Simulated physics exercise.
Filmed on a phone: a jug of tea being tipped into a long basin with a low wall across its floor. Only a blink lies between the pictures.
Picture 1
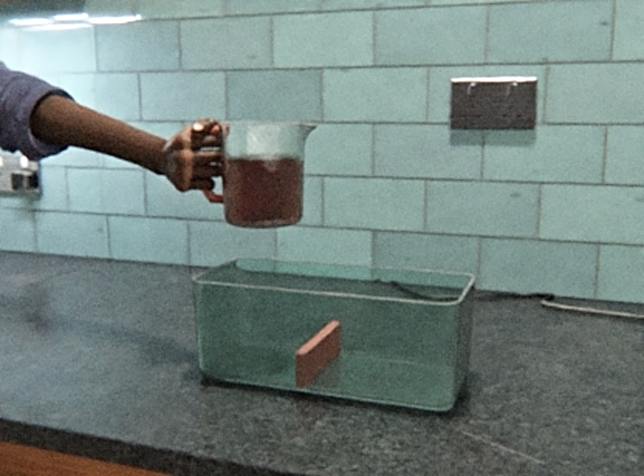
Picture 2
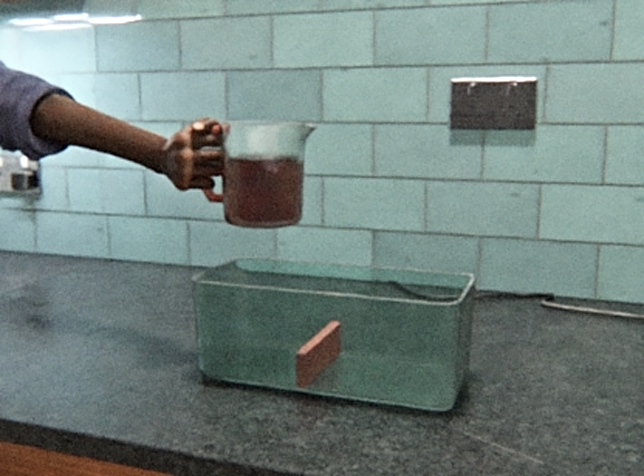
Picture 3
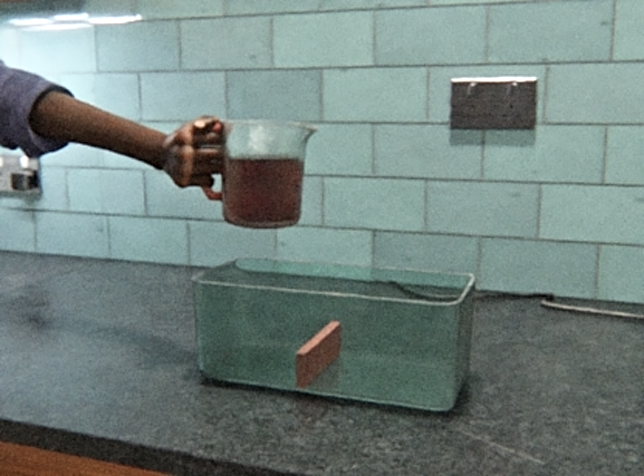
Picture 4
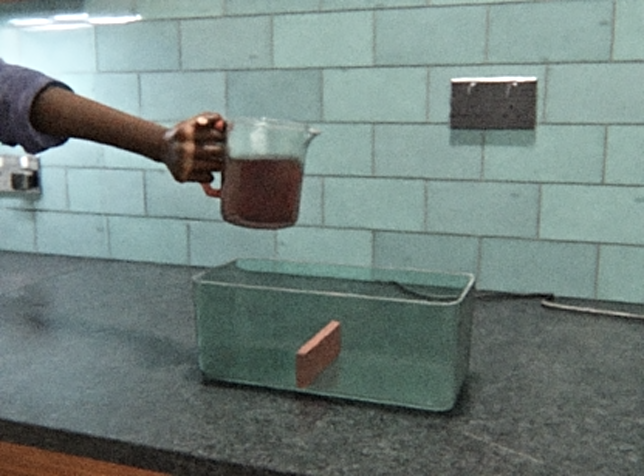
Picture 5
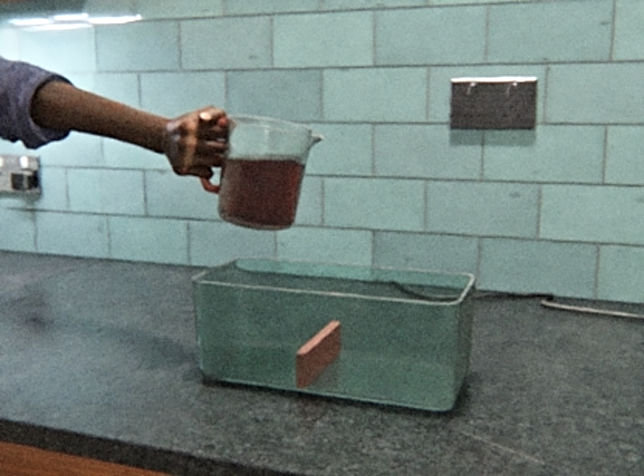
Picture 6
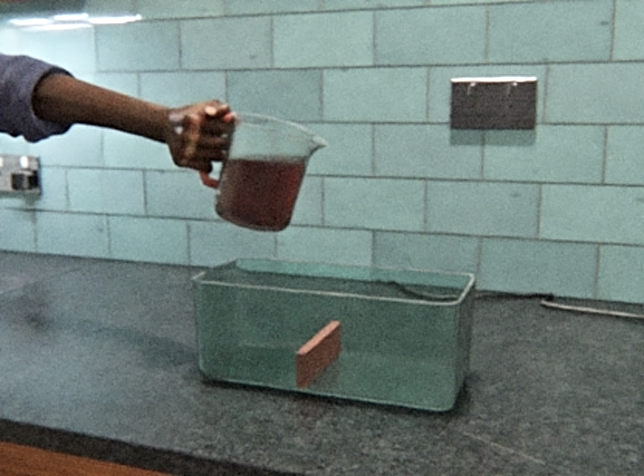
The clip opens on a hand holding a clear jug of reddish-brown liquid upright above a long glass basin with a low wall across its floor. The hand keeps the jug almost still, then gradually tilts it to the right, the liquid staying inside while the basin remains motionless.
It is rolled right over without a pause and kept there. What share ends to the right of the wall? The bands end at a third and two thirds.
It comes to above two thirds.
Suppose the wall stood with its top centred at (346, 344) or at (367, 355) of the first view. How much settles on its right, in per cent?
In turn 70 and 35 in a hundred.
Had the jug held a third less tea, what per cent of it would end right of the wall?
Close to 95 per cent.
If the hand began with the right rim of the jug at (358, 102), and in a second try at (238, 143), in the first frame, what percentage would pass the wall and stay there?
The first gives 85 %, the second 5 %.
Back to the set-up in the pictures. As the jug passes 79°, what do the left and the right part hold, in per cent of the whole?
Near 0 on the left, 0 on the right.
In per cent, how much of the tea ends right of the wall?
Near 90 %.
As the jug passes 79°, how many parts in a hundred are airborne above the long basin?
Some 15 per cent.
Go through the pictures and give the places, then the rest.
In the first frame, tilt 0°; pouring edge (316, 125); surface from (230, 157) to (301, 158); the long basin's rim runs from (215, 269) to (467, 290); the wall's top is at (320, 337).
In the second frame, tilt 1°; pouring edge (317, 126); surface from (230, 157) to (301, 158).
In the third frame, tilt 3°; pouring edge (319, 128); surface from (231, 157) to (300, 159).
In the fourth frame, tilt 6°; pouring edge (321, 132); surface from (231, 157) to (302, 159).
In the fifth frame, tilt 11°; pouring edge (324, 137); surface from (231, 158) to (303, 159).
In the sixth frame, tilt 17°; pouring edge (327, 144); surface from (231, 159) to (305, 160).
A moment on, the jug is tipped on its side and 84 per cent is still to pour, 0 is left of the wall and 2 right of it.
Next, the jug is tipped right over and 20 per cent is still to pour, 1 is left of the wall and 63 right of it.
Then the jug is tipped right over and 1 per cent is still to pour, 8 is left of the wall and 90 right of it.
Later the jug is tipped right over and 0 per cent is still to pour, 9 is left of the wall and 90 right of it.
At rest 9 per cent lies left of the wall, 90 right of it and 1 outside.
